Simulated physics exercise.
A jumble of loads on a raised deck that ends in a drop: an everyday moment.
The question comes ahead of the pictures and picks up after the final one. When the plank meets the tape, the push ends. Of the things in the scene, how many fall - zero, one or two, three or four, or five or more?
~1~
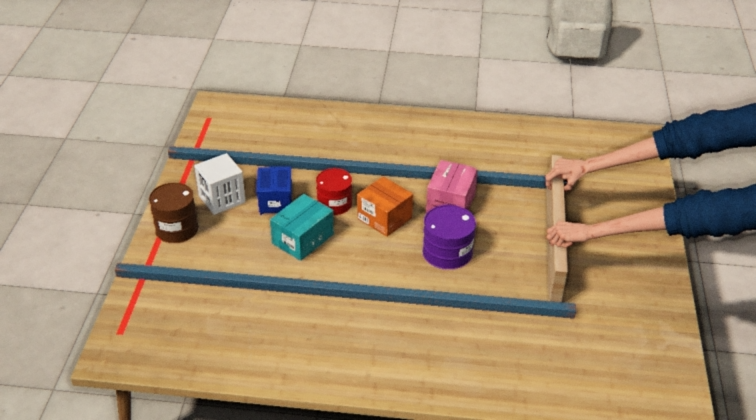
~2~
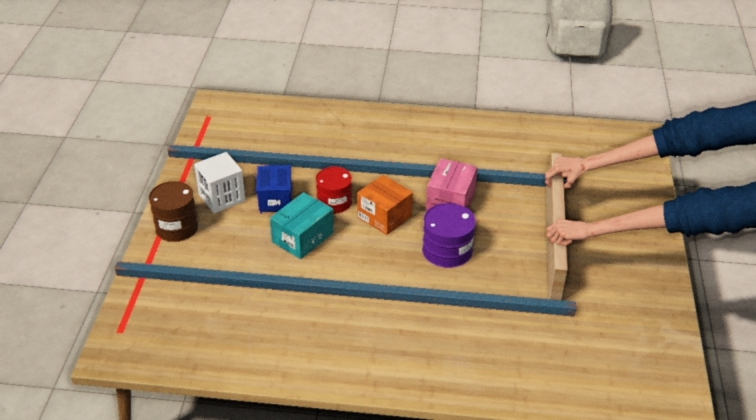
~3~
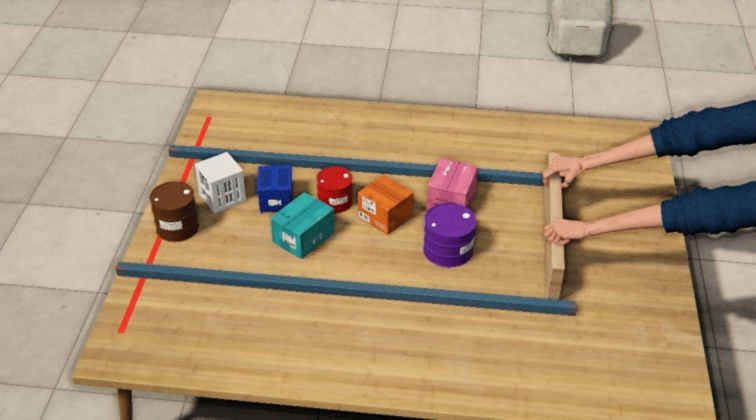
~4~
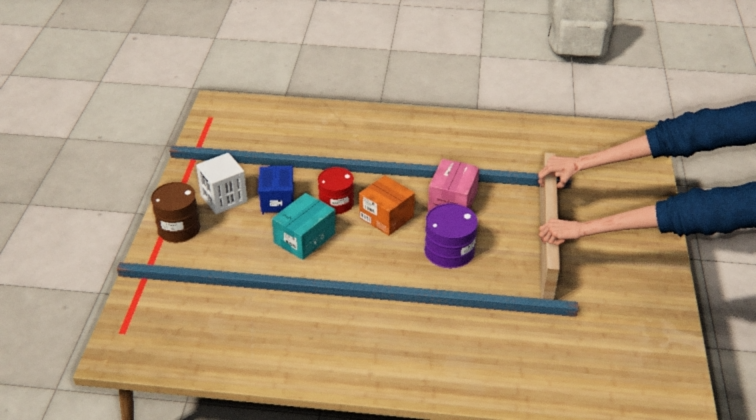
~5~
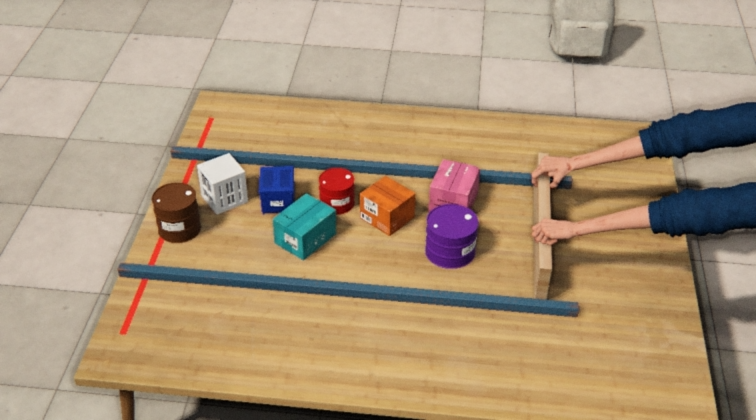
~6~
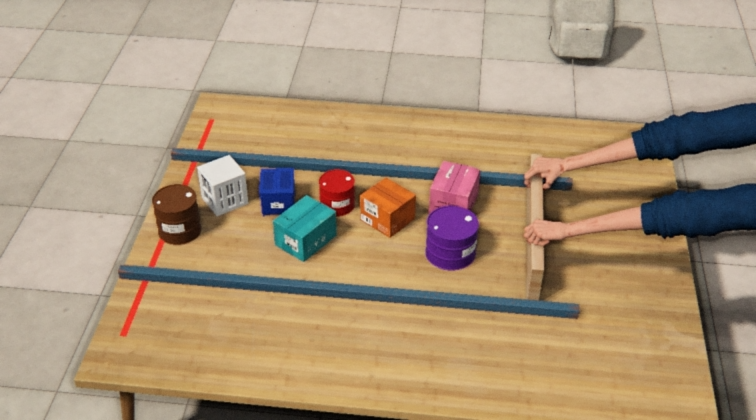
Of those, five or more fall.
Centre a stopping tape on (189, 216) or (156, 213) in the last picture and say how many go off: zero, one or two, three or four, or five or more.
First tape: Five or more; second tape: Five or over.
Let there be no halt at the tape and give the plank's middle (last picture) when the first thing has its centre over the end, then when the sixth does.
About (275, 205) and about (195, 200).
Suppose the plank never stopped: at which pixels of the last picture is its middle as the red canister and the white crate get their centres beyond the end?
The middle would be close to (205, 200) and then close to (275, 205).
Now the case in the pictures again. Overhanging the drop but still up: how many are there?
That'd be 2.
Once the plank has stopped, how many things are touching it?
That would be 2 of them.
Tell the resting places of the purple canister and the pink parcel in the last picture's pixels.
Final spots - purple canister (139, 216), pink parcel (169, 161).
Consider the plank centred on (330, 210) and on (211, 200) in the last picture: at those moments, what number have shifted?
I get 7 at the one place and 8 at the other.
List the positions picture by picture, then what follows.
In the first picture, brown canister (174, 213); white crate (220, 184); blue tote (275, 191); plank (556, 228); tape (170, 213).
In the second picture, white crate (220, 183); turquoise parcel (302, 226).
In the third picture, blue tote (276, 189); pink parcel (452, 189).
In the fourth picture, brown canister (176, 212); orange parcel (387, 205).
In the fifth picture, white crate (223, 184); plank (542, 225).
In the sixth picture, brown canister (177, 215); white crate (223, 186); blue tote (278, 192); plank (534, 226); tape (173, 214).
Soon after, none off yet; brown canister at rest near (177, 215); white crate at rest near (223, 186); blue tote at rest near (278, 192).
Then, none off yet; brown canister at rest near (176, 215); white crate moved about its own width near (171, 179); blue tote moved well along near (212, 187).
By the end, the number that fall off is five or more; fallen, orange parcel, red canister, turquoise parcel, blue tote, white crate and brown canister.
